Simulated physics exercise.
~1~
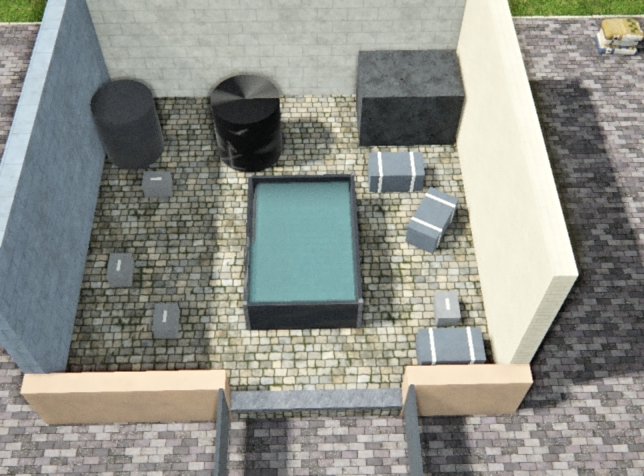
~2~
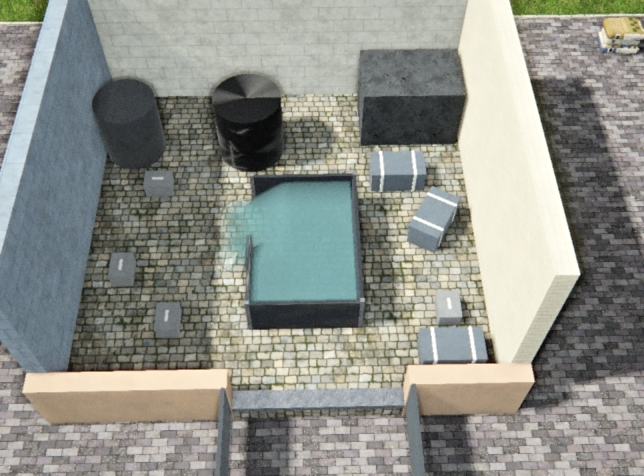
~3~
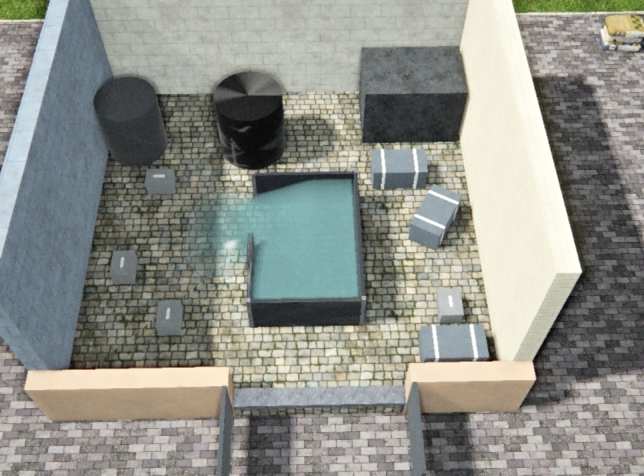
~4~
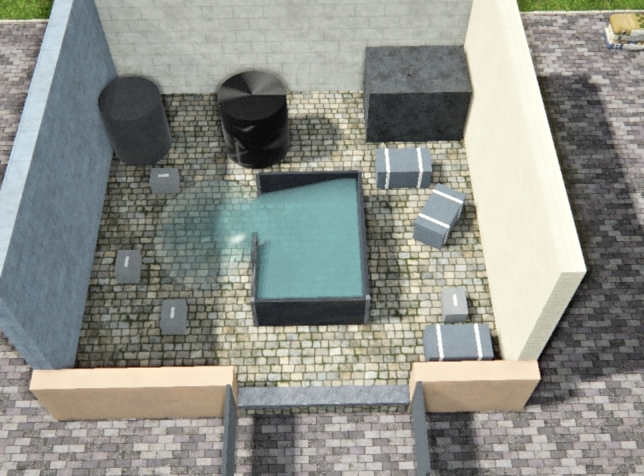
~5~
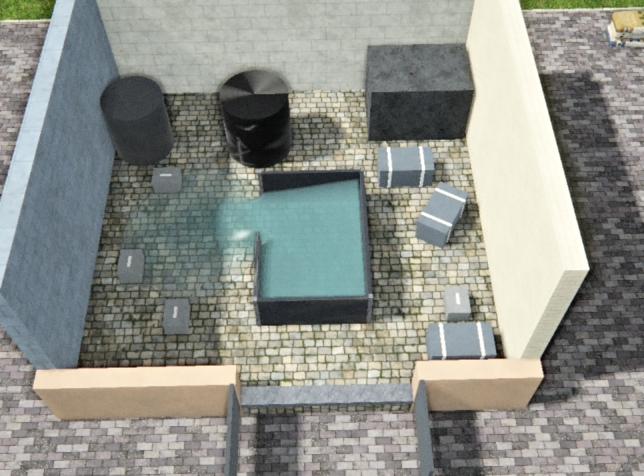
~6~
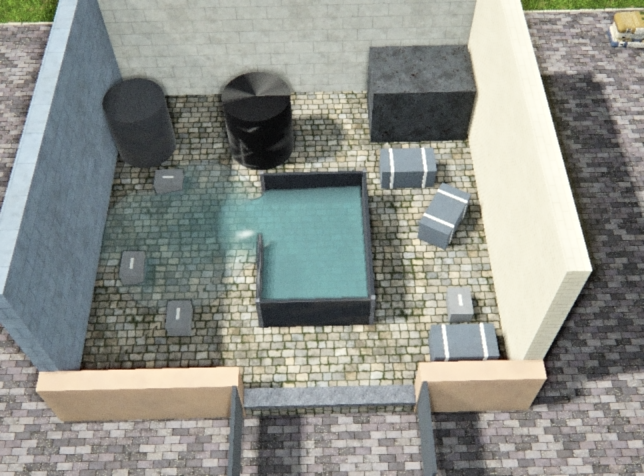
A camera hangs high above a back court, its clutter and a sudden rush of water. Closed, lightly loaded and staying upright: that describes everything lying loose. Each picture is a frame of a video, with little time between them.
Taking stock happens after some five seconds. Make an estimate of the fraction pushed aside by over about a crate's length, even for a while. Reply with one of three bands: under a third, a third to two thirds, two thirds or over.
Under a third.
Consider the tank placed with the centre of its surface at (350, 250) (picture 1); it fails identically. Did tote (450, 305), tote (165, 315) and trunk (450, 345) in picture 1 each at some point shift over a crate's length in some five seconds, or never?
Taking them in turn: Kept near its start; kept near its start; kept near its start.
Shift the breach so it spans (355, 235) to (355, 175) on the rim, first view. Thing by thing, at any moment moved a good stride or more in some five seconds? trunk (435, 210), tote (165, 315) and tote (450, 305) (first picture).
Travels that far, falls short, travels that far.
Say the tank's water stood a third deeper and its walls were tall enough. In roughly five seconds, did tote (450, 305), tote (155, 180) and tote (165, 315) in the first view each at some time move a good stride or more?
As asked: Fell short, went the distance, went the distance.
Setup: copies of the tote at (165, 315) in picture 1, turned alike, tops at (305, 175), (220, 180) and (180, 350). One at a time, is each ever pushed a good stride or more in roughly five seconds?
Per listing: Largely stays, cleared out, cleared out.
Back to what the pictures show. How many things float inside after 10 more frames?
Exactly 2.
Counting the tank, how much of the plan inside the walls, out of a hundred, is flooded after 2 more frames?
I'd put it at around 30 in a hundred.
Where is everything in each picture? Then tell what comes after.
A tote at (119, 266) rests on the ground; a tote at (156, 179), on the bottom; 0 of 7 have shifted, in the first frame.
A tote at (121, 265) rests on the ground; a tote at (158, 179) rests on the ground; 0 of 7 have shifted, in the second frame.
A tote at (122, 263) rests on the ground; a tote at (159, 176) rests on the ground; 0 of 7 have shifted, in the third frame.
A tote at (127, 262), on the bottom; a tote at (164, 176) rests on the ground; 0 of 7 have shifted, in the fourth frame.
A tote at (129, 262) rests on the ground; a tote at (166, 175), on the bottom; 0 of 7 have shifted, in the fifth frame.
A tote at (132, 264), on the bottom; a tote at (168, 177) rests on the ground; 0 of 7 have shifted, in the sixth frame.
A moment on, 0 of 7 are well off their spots; 0 afloat.
Next, 1 of 7 are well off their spots; 2 afloat.
Later, 1 of 7 are well off their spots; 1 afloat.
In the end, 2 of 7 are well off their spots, and 2 have been at some point; 0 afloat.
